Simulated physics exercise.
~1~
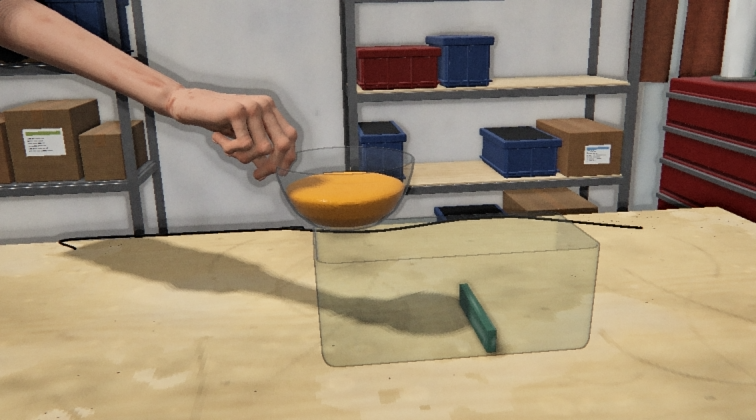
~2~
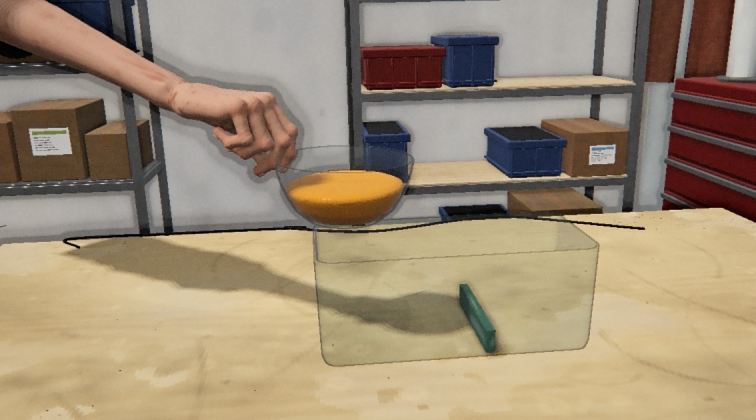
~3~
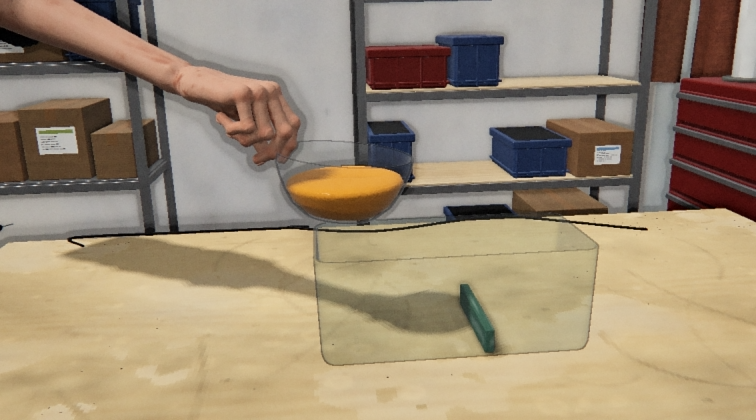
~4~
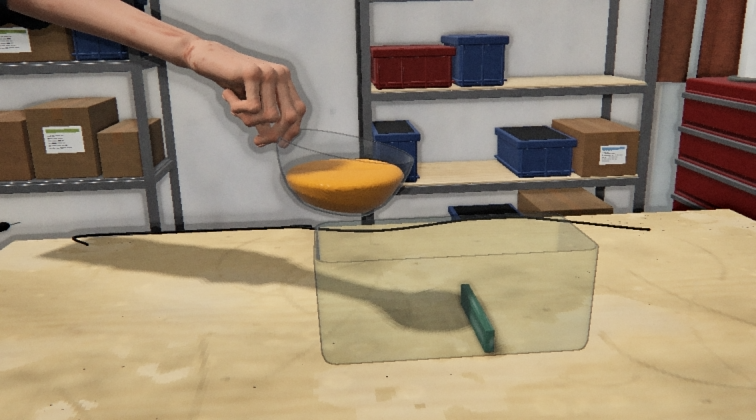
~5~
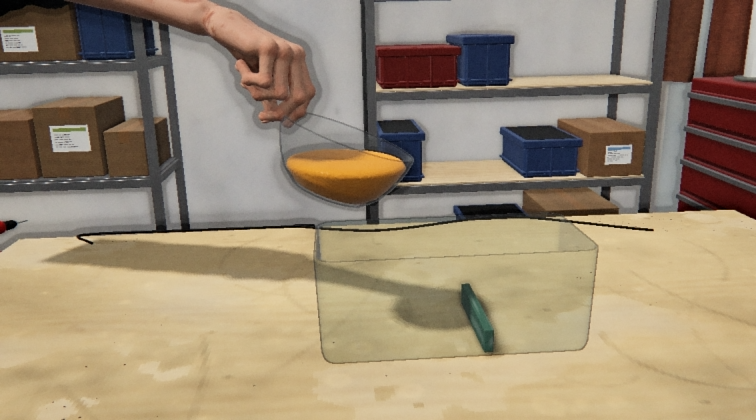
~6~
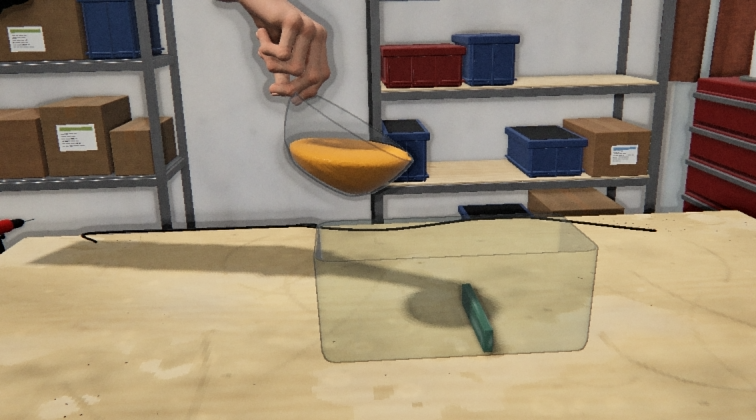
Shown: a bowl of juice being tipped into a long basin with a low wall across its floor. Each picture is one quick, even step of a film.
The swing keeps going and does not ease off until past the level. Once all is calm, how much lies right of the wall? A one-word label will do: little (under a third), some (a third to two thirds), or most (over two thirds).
Most.
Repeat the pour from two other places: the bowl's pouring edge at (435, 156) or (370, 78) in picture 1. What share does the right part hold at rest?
About 75 per cent, then about 55 per cent.
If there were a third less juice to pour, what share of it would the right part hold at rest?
80 %.
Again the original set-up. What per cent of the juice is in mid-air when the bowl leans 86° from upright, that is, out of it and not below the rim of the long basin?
55 %.
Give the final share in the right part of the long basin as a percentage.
Share approx. 75 %.
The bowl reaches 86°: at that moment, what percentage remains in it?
Near 30 percent is still in there.
A moment on, the tilt is 86° and 29 per cent is still to pour, 8 is left of the wall and 8 right of it.
Next, the tilt is 101° and 0 per cent is still to pour, 14 is left of the wall and 78 right of it.
Then the tilt is 101° and 0 per cent is still to pour, 22 is left of the wall and 77 right of it.
Later the tilt is 101° and 0 per cent is still to pour, 23 is left of the wall and 76 right of it.
At rest 23 per cent lies left of the wall, 76 right of it and 1 outside.
